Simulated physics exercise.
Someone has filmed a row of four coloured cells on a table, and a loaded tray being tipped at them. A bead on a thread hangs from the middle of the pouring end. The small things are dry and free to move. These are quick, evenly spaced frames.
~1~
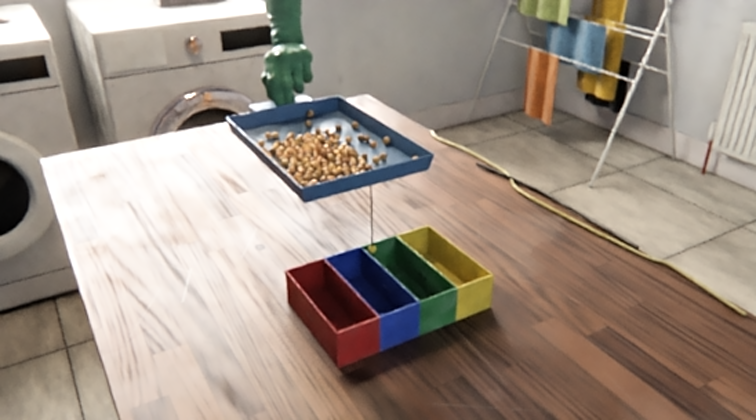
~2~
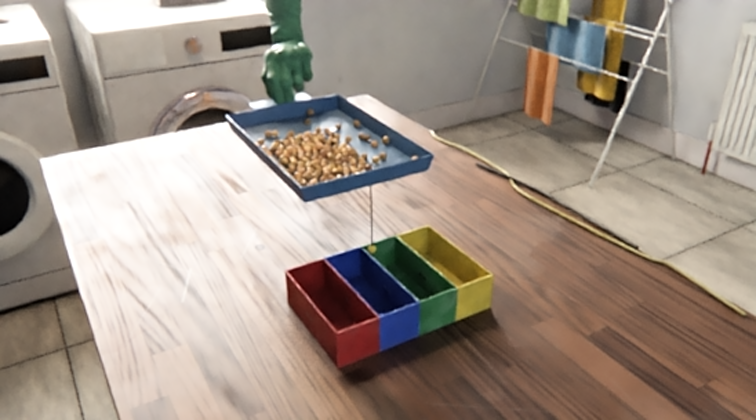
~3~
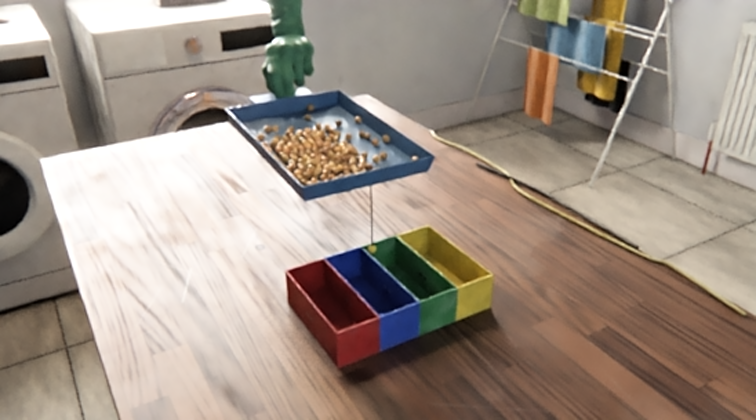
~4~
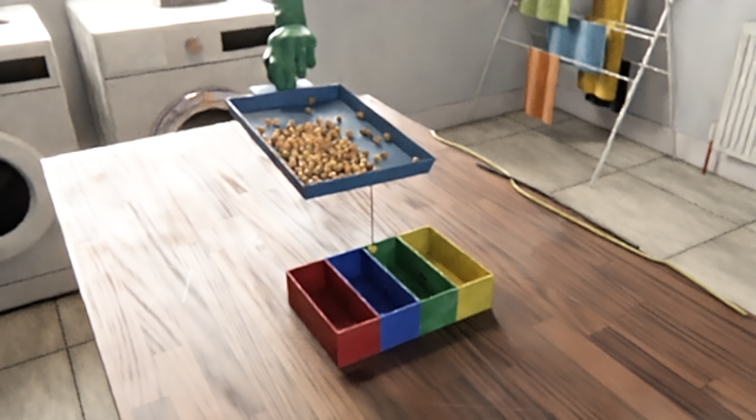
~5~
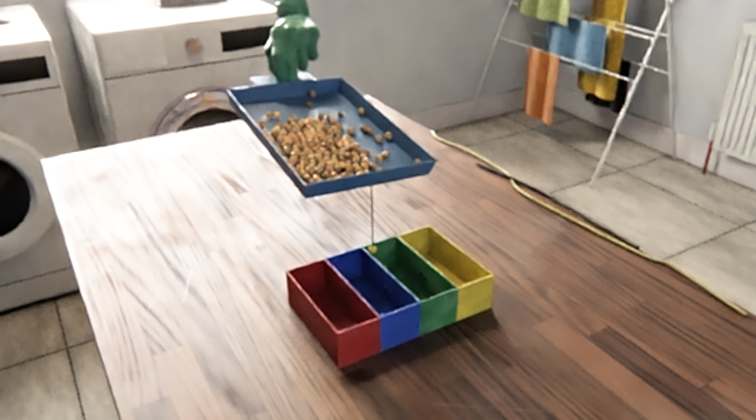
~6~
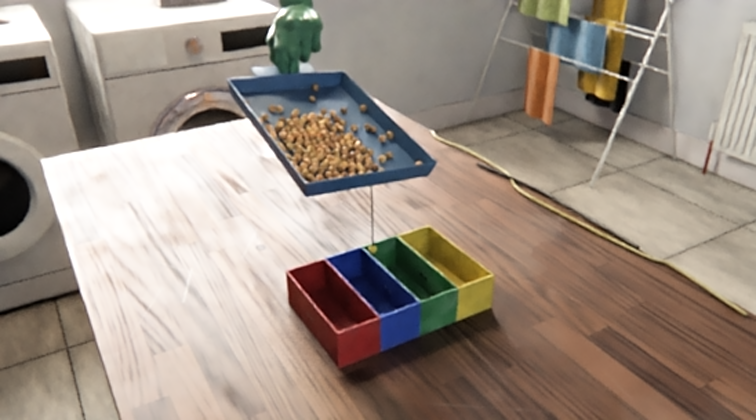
In a laundry room with washing machines and a drying rack, a wooden table is seen from above at an angle by a still camera. A blue tray of small round wooden beads is above a box of red, blue, green and yellow cells, a thread hanging from its near edge. A green hand behind raises the tray's far side slightly, steepening its tilt, while the beads shift a little.
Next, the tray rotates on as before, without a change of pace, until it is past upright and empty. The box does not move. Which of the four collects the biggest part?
The yellow one ends fullest.
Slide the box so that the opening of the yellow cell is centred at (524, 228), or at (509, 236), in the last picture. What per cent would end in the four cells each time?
Near 90 % and 100 %.
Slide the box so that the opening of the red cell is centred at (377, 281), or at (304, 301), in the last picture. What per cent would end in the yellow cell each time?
In turn 0 and 40 in a hundred.
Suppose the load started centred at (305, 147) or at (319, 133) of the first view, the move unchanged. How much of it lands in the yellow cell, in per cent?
Near 80 % and 80 %.
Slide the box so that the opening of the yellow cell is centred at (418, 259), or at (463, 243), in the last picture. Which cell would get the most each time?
One: Yellow. Two: That green cell.
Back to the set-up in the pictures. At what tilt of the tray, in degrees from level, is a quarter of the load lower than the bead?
Around 80° of tilt.
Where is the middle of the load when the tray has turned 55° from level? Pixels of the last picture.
At about (374, 147).
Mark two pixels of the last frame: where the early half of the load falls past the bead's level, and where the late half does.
Early half (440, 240), late half (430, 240).
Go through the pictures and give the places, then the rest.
The first frame shows corners of the pouring end (304, 185) and (429, 153), level; middle of the load (316, 158), round wooden beads; bead on its thread (372, 249); red cell (358, 339); blue cell (400, 323); green cell (438, 308); yellow cell (474, 294).
The second frame shows corners of the pouring end (304, 185) and (429, 154), level; middle of the load (316, 157).
The third frame shows corners of the pouring end (305, 184) and (430, 155), tipped barely, lowest at the right corner; middle of the load (316, 155).
The fourth frame shows corners of the pouring end (306, 183) and (431, 157), tipped a little, lowest at the right corner; middle of the load (317, 151).
The fifth frame shows corners of the pouring end (307, 182) and (432, 159), tipped a little, lowest at the right corner; middle of the load (319, 148).
The sixth frame shows corners of the pouring end (308, 181) and (432, 161), tipped a little, lowest at the right corner; middle of the load (322, 145), roughly half on the move; red cell (359, 339); blue cell (400, 323); green cell (439, 308); yellow cell (475, 294).
Just after the last frame, tray tipped steeply; every one on the tray.
A moment on, tray tipped right over; roughly a quarter on the tray; roughly half in the yellow cell; about a tenth in the green cell; just a few in the blue cell; about a tenth falling or outside the box.
Further on, tray tipped past a quarter turn; the larger part in the yellow cell; roughly a quarter in the green cell; just a few in the blue cell; just a few in the red cell; just a few falling or outside the box.
When it is over, tray tipped past a quarter turn; the larger part in the yellow cell; roughly a quarter in the green cell; just a few in the blue cell; just a few in the red cell; just a few outside the box.
